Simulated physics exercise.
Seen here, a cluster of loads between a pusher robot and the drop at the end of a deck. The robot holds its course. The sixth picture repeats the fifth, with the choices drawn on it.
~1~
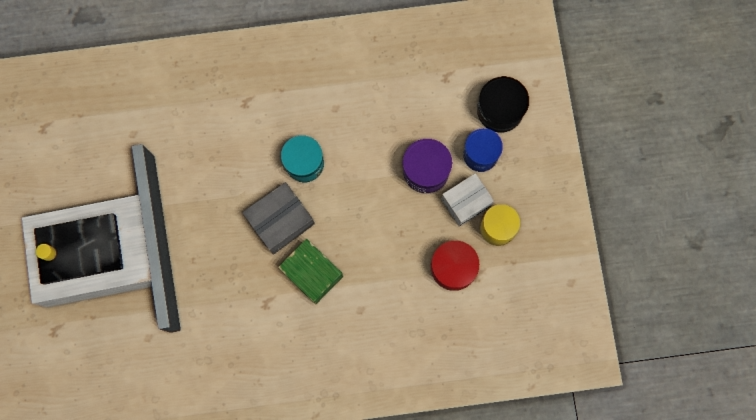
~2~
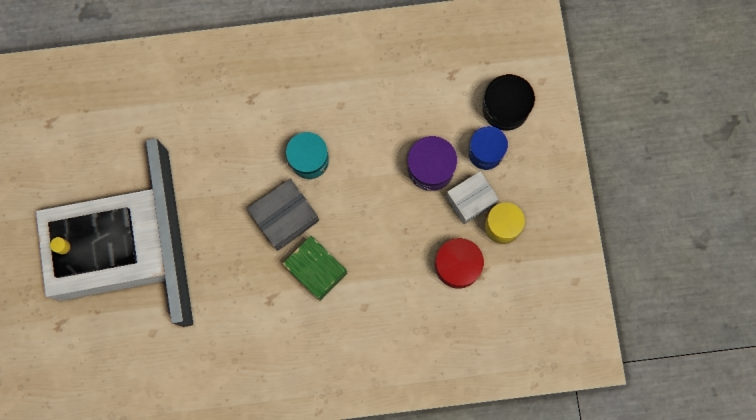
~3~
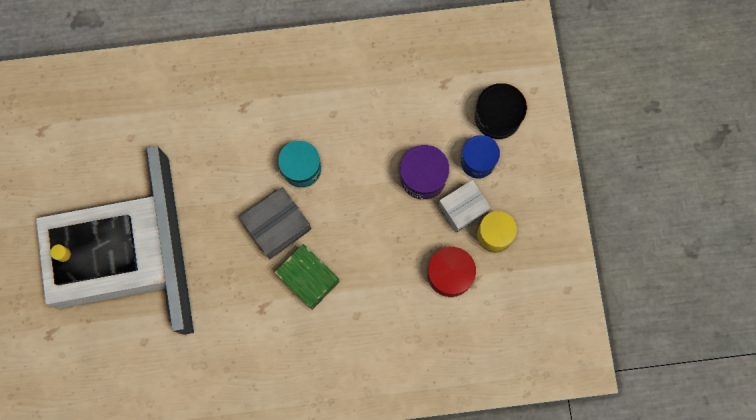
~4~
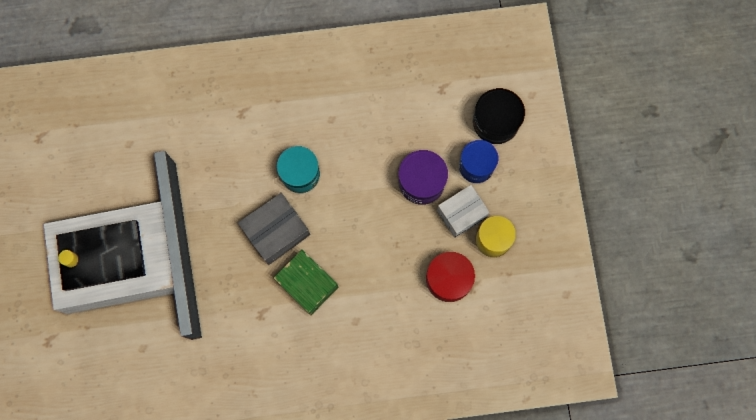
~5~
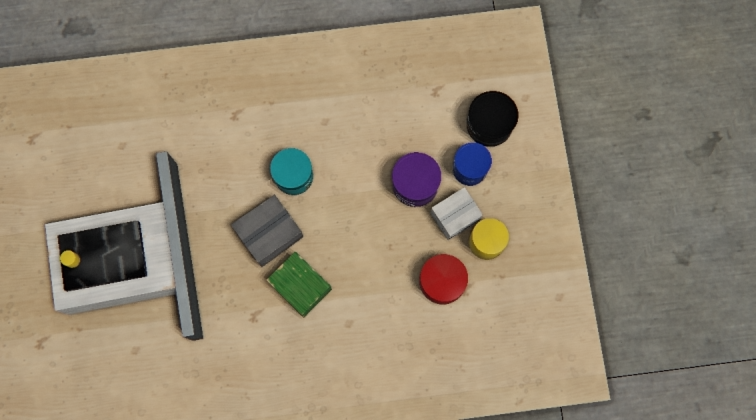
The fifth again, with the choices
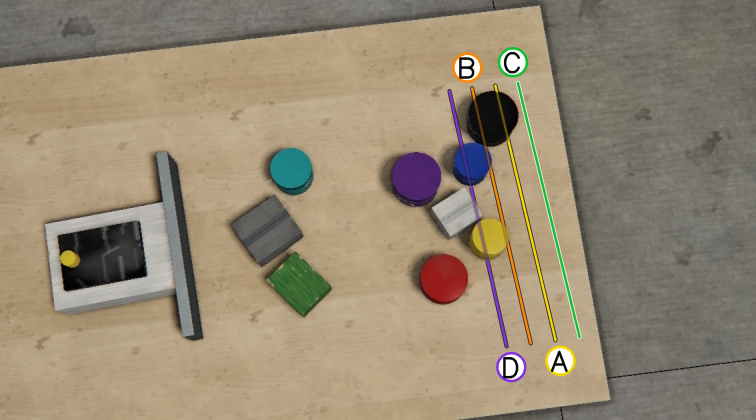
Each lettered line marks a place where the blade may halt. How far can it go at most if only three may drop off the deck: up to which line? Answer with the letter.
As far as mark B.
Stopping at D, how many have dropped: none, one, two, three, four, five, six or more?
In all, none.
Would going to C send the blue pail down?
By then, yes.
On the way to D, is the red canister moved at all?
Yes.
On the marked copy, A at (525, 209); B at (501, 212); C at (548, 206); D at (477, 215).
Following B. Soon after the start, robot (227, 240); green crate (335, 290); turquoise pail (310, 169).
Later, robot (344, 225); blue pail (495, 166); white parcel (484, 206).
In the end, robot (437, 214); white parcel (572, 195); red canister (583, 277); none fallen.
As for the rest, A drops four; C drops four; D is within the limit but short.
